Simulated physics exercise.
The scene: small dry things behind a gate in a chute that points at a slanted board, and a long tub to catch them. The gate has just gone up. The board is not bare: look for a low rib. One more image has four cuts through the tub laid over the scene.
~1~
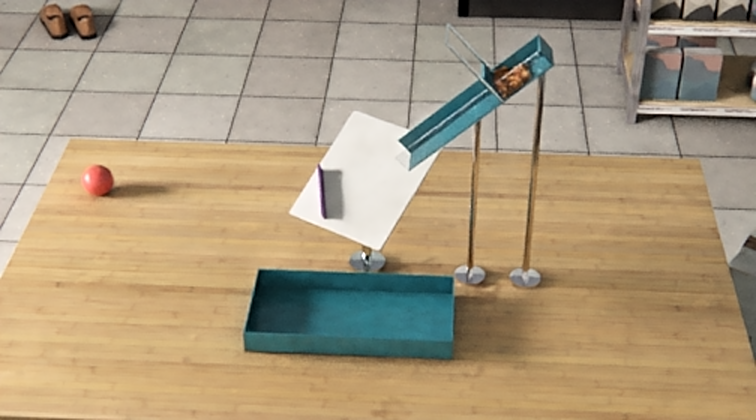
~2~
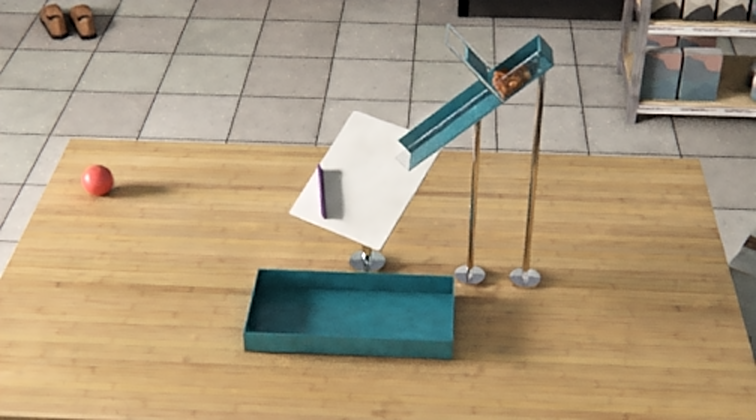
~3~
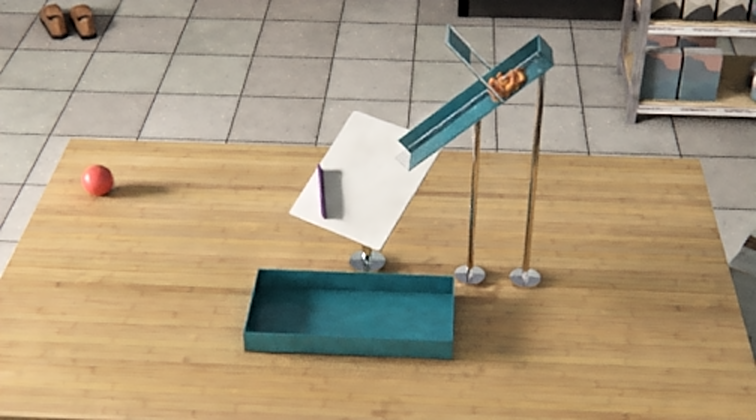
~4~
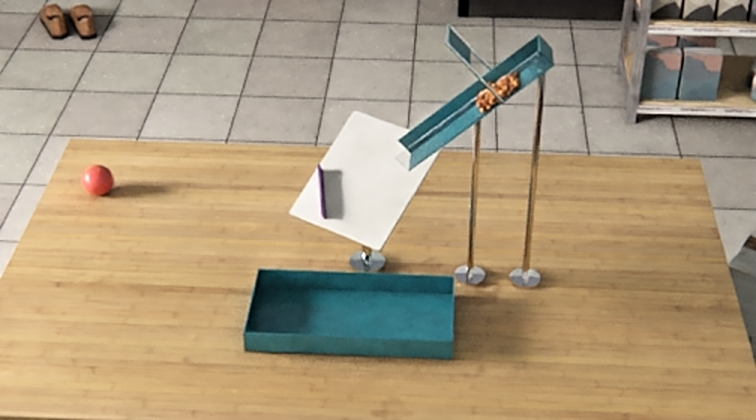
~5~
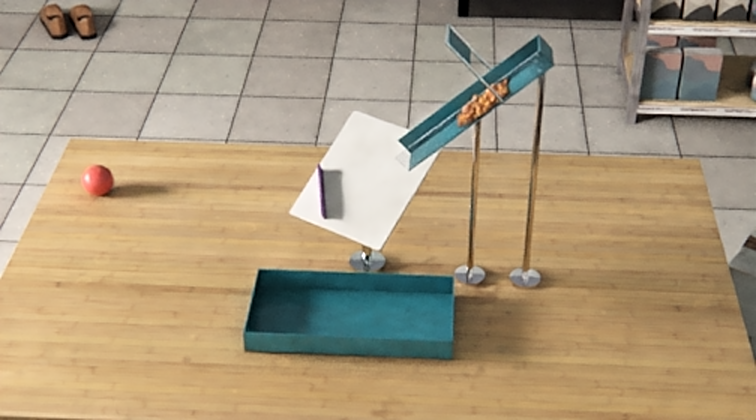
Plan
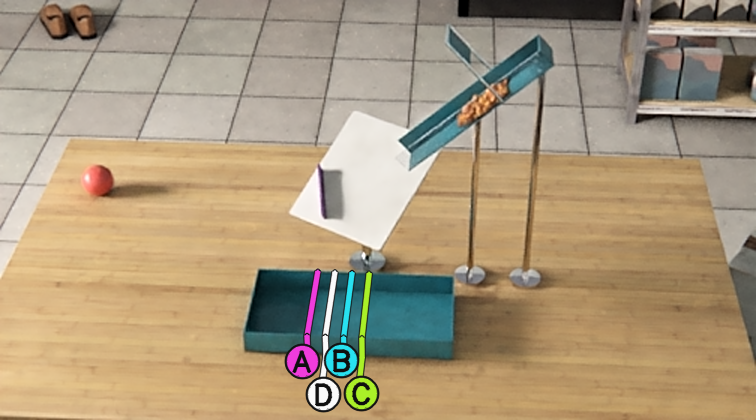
A wooden table held a teal tub, a tilted white board with a purple rib, and a raised chute, where small orange-brown bits slid down to the left past a lifted clear gate.
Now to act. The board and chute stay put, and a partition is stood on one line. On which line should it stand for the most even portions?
The best line is A.
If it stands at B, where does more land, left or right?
More lands on the left.
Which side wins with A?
The left side.
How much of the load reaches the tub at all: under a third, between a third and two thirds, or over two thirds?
About that: Over two thirds.
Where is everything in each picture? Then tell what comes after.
Load behind the gate near (512, 79), bits of cat kibble; lip of the chute near (410, 162), sloping fairly steeply, in the first picture.
Middle of the board near (367, 178), tilted fairly steeply; middle of its low edge near (333, 231); of its high edge near (399, 126), in the second picture.
Front corners of the tub near (244, 332) and (452, 341), empty; front of the load near (493, 88), in the third picture.
Middle of the load near (498, 96); its front near (480, 105), close to a quarter of the way to the lip; rib from (318, 164) to (322, 214), in the fourth picture.
Middle of the load near (482, 101); its front near (461, 121), close to half of the way to the lip, in the fifth picture.
On the marked copy, line A crosses the front rim at (307, 335); line B crosses the front rim at (343, 336); line C crosses the front rim at (361, 337); line D crosses the front rim at (325, 336).
Choosing A, of what is caught, close to two thirds on the left of the divider, close to a third on the right.
Choosing B, of what is caught, the whole lot on the left of the divider, none at all on the right.
Choosing C, of what is caught, the whole lot on the left of the divider, none at all on the right.
Choosing D, of what is caught, all but a few on the left of the divider, only a few on the right.
